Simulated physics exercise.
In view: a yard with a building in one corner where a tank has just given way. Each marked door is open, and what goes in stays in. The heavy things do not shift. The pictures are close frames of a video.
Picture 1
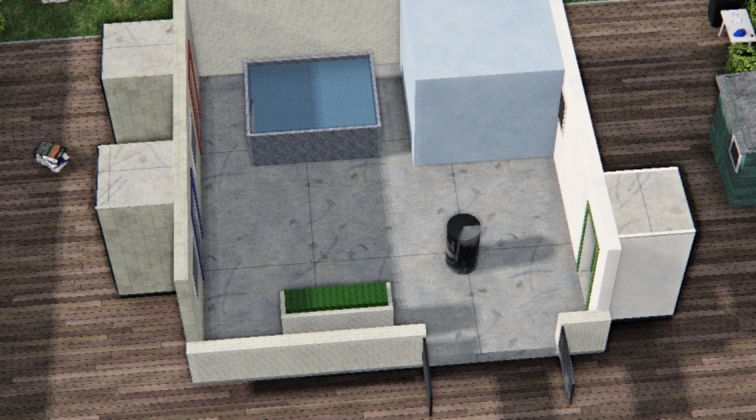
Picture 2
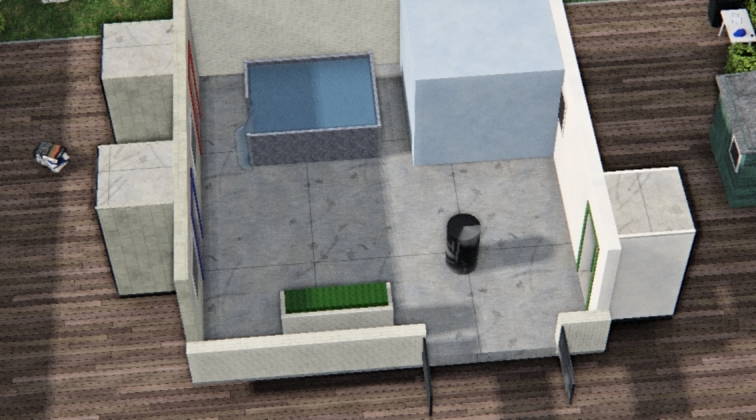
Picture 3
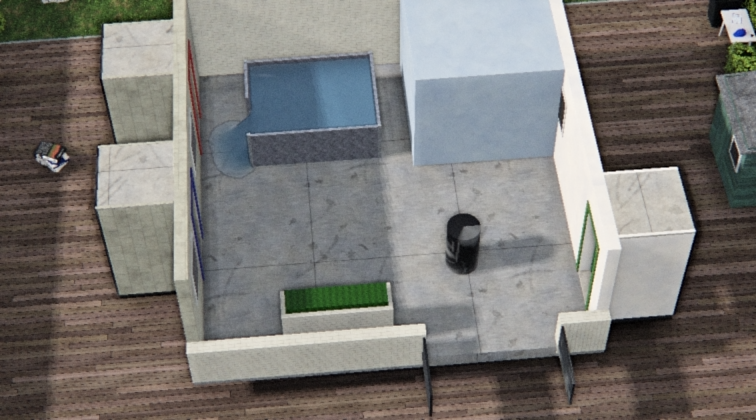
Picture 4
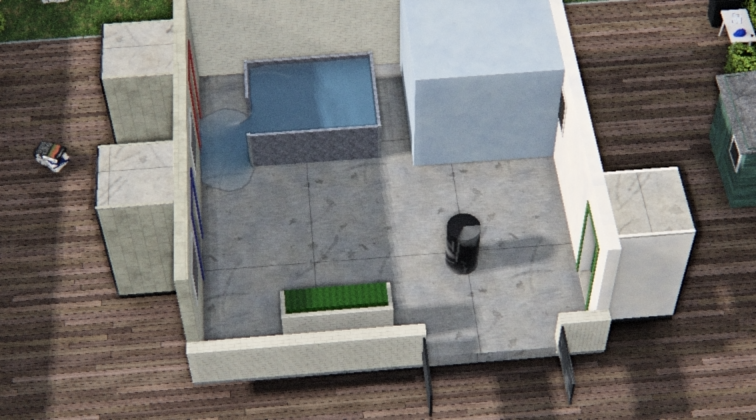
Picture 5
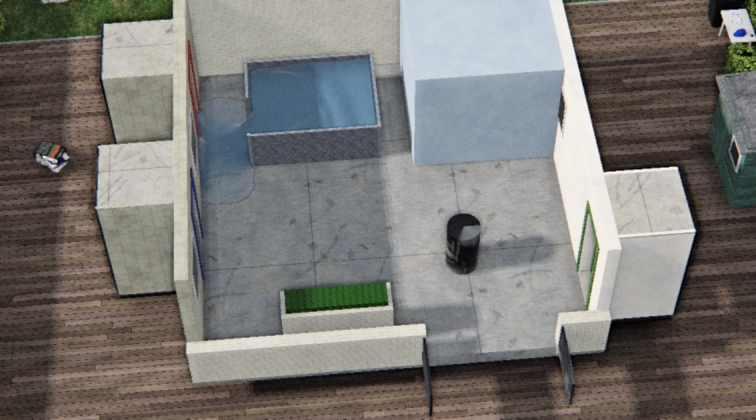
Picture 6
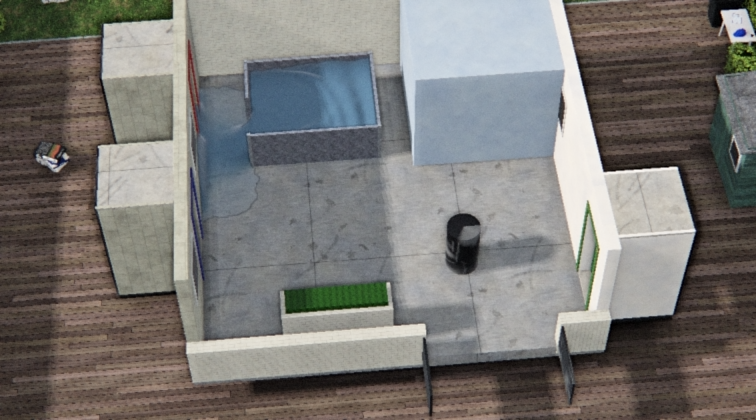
Water poured out through a gap in the left side of an open tank and spread across the grey paved floor toward the viewer, while the black cylinder and green planter stayed still.
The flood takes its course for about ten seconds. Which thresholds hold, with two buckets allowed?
In the end: The green door lets in a lot; the red door lets in a lot; the blue door lets in a lot.
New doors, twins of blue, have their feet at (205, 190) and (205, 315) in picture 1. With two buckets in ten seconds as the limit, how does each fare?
As listed: Floods, floods.
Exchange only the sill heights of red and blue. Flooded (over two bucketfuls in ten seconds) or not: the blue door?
Then: Blue door keeps below it.
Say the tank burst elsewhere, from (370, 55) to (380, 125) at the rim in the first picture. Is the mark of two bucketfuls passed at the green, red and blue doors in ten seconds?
My reading: Green lets more in; red holds; blue goes over.
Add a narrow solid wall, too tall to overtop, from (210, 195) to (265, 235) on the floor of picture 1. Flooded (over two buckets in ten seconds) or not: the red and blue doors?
One by one: Red door goes over; blue door takes less.
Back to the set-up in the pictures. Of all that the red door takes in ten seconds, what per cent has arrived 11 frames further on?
Close to 55 %.
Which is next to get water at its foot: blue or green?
The one in blue.
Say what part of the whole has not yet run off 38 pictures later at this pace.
About 86 per cent.
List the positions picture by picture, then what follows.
The first picture shows the open tank at (311, 96) is whole and still.
In the second picture, the front is at (251, 169), out from the gap at (252, 137).
In the third picture, water pours out at (252, 137) and has run to (218, 129).
In the fourth picture, water pours out at (252, 138) and has run to (202, 179).
In the fifth picture, the front is at (202, 200), out from the gap at (252, 138).
In the sixth picture, water pours out at (252, 138) and has run to (202, 218).
A moment on, water covers 15 % of the floor; the green door not reached, the red door far over two buckets in, the blue door wet at the sill, nothing in.
Next, water covers 35 % of the floor; the green door not reached, the red door far over two buckets in, the blue door under two buckets in.
Then, water covers 50 % of the floor; the green door not reached, the red door far over two buckets in, the blue door over two buckets in.
Later, water covers 75 % of the floor; the green door under two buckets in, the red door far over two buckets in, the blue door over two buckets in.
In the end, water covers 95 % of the floor; the green door far over two buckets in, the red door far over two buckets in, the blue door over two buckets in.
